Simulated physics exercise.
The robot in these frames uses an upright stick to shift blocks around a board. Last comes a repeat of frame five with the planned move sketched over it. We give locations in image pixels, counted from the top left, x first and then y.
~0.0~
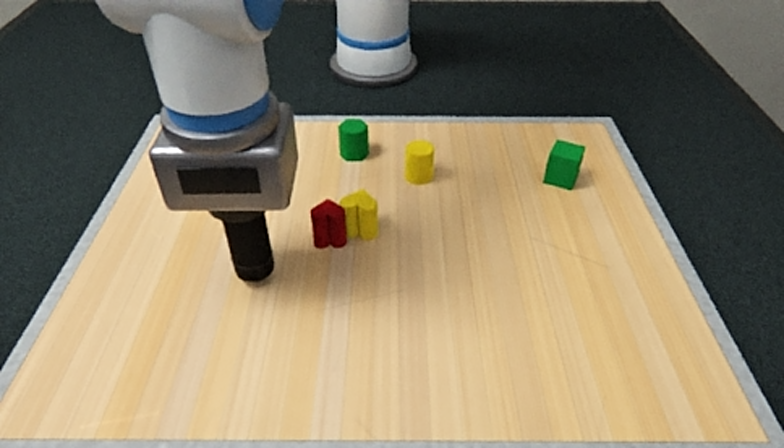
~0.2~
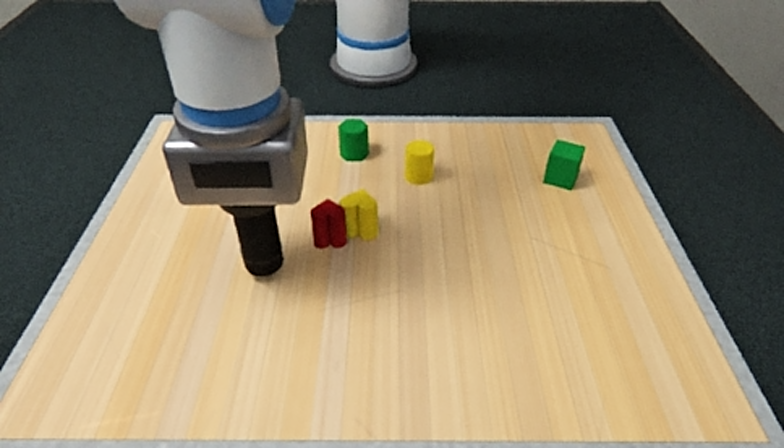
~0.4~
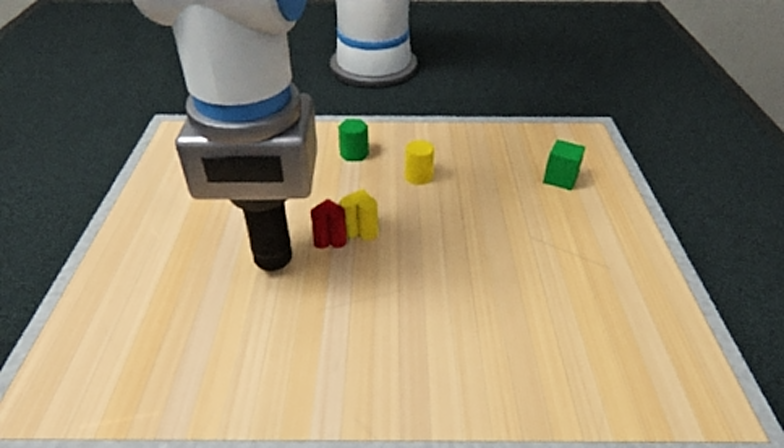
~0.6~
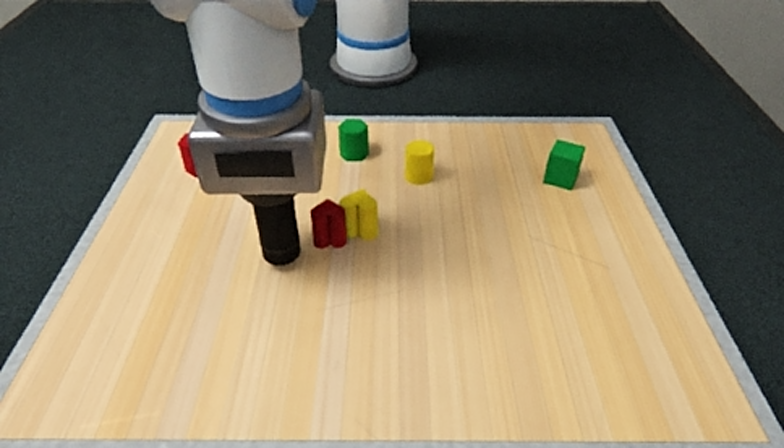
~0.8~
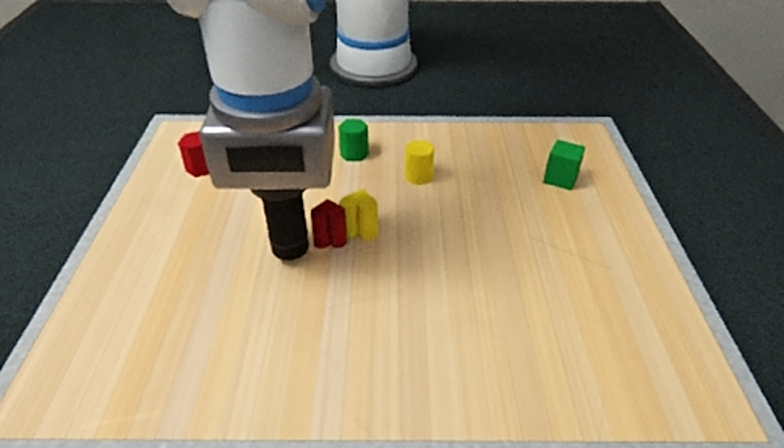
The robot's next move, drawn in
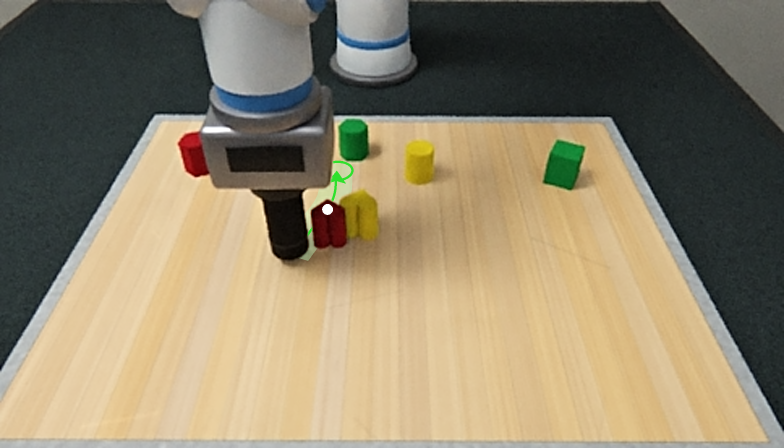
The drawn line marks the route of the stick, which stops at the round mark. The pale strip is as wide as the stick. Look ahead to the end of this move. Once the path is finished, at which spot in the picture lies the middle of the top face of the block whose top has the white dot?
The point I'd pick in the picture is (344, 198).
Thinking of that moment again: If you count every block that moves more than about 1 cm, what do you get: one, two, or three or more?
Total moved: Two.
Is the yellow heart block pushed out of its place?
Short answer: Yes.
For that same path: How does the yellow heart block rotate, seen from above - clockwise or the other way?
Counterclockwise rotation.
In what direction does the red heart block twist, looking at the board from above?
Clockwise.
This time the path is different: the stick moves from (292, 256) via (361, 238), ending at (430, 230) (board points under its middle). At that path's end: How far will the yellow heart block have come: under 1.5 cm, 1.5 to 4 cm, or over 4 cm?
Distance: More than 4 cm.
Path on the board, from (292, 256) through (315, 225) and (334, 197) to (337, 171); the dot is on the red heart block.
What follows on the original path. One third of the way, stick at (314, 218); red heart block at (343, 201), turned 80° clockwise; yellow heart block at (378, 198), turned 20° anticlockwise.
Two thirds of the way, stick at (333, 190); red heart block at (344, 198), turned 100° clockwise; yellow heart block at (378, 199), turned 25° anticlockwise.
At the end, stick at (336, 164); red heart block at (344, 198), turned 100° clockwise; green hexagonal block in place; yellow heart block at (378, 199), turned 25° anticlockwise.
